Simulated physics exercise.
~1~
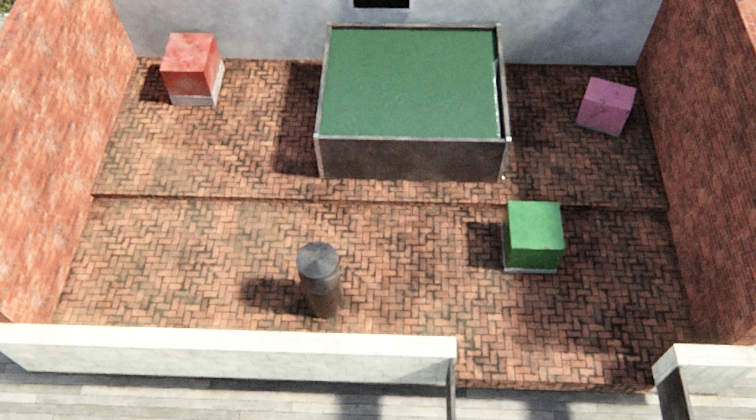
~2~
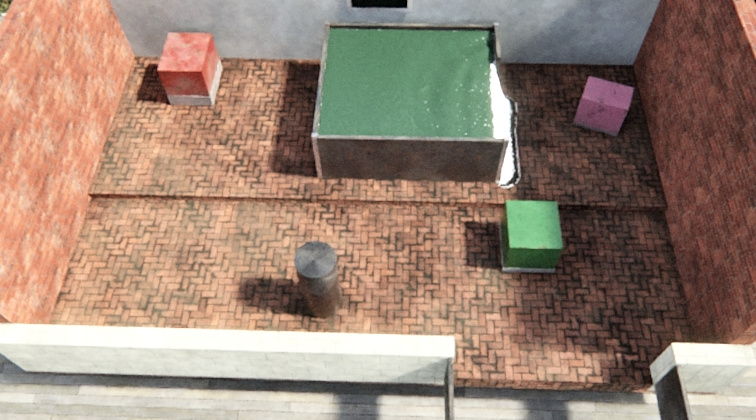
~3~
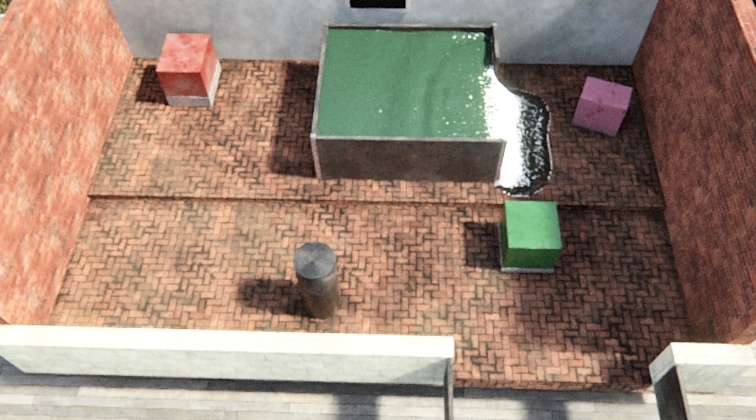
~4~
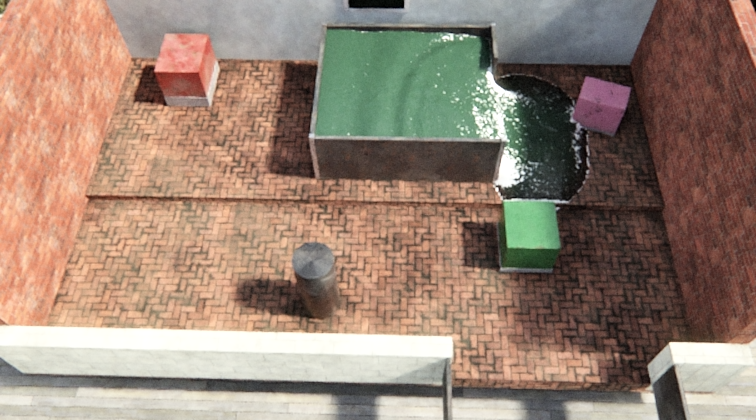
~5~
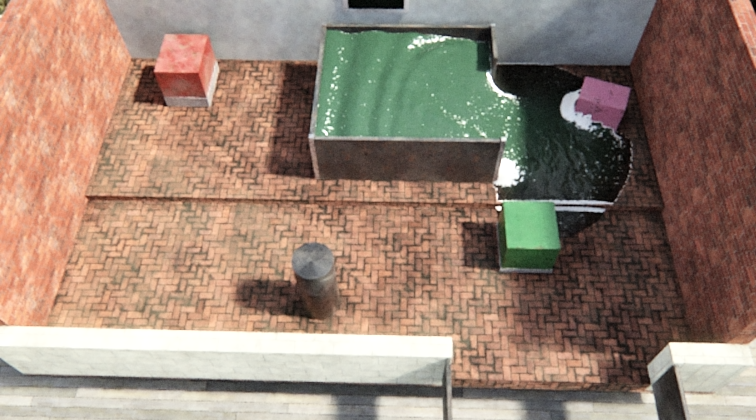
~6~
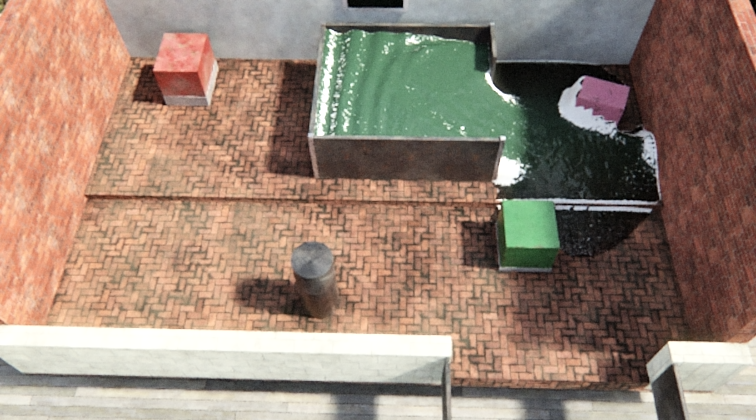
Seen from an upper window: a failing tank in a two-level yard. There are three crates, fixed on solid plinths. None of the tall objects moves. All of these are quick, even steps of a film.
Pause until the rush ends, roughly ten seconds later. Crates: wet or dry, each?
In the end the green crate will be touched; the red crate will not be touched; the pink crate will be touched.
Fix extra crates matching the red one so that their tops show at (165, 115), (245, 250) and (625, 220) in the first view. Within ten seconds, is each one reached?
Listed in turn: Clear / clear / overtopped.
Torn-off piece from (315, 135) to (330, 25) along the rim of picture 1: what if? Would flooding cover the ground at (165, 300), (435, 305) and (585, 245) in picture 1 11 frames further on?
Sodden, then spared, then spared.
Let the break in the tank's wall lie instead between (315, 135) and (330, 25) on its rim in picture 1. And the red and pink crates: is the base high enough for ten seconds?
In short: Red crate gets drenched; pink crate gets drenched.
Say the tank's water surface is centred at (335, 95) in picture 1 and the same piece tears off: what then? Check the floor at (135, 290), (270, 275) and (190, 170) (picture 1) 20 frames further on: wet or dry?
As listed: Not flooded, no water, free of water.
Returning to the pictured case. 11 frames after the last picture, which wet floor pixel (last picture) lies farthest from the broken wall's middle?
The flood front should get to about (690, 365).
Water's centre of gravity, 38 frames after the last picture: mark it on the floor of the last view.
The water's centre sits above (468, 172).
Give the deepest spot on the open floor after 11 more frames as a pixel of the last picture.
I'd say near (690, 365).
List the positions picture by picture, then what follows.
In the first frame, still water in the tank at (413, 82).
In the second frame, the front is at (502, 184), out from the gap at (495, 123).
In the third frame, water pours out at (493, 126) and has run to (527, 192).
In the fourth frame, the front is at (559, 92), out from the gap at (491, 128).
In the fifth frame, the front is at (627, 145), out from the gap at (491, 129).
In the sixth frame, water pours out at (490, 127) and has run to (657, 190).
A moment on, water covers 20 % of the floor; the green crate water round its plinth, the red crate not reached, the pink crate water round its plinth.
Next, water covers 30 % of the floor; the green crate water round its plinth, the red crate not reached, the pink crate water round its plinth.
Then, water covers 45 % of the floor; the green crate water round its plinth, the red crate not reached, the pink crate water round its plinth.
Later, water covers 75 % of the floor; the green crate water round its plinth, the red crate water round its plinth, the pink crate water round its plinth.
In the end, water covers 80 % of the floor; the green crate was topped, the red crate stayed above the water, the pink crate was topped.
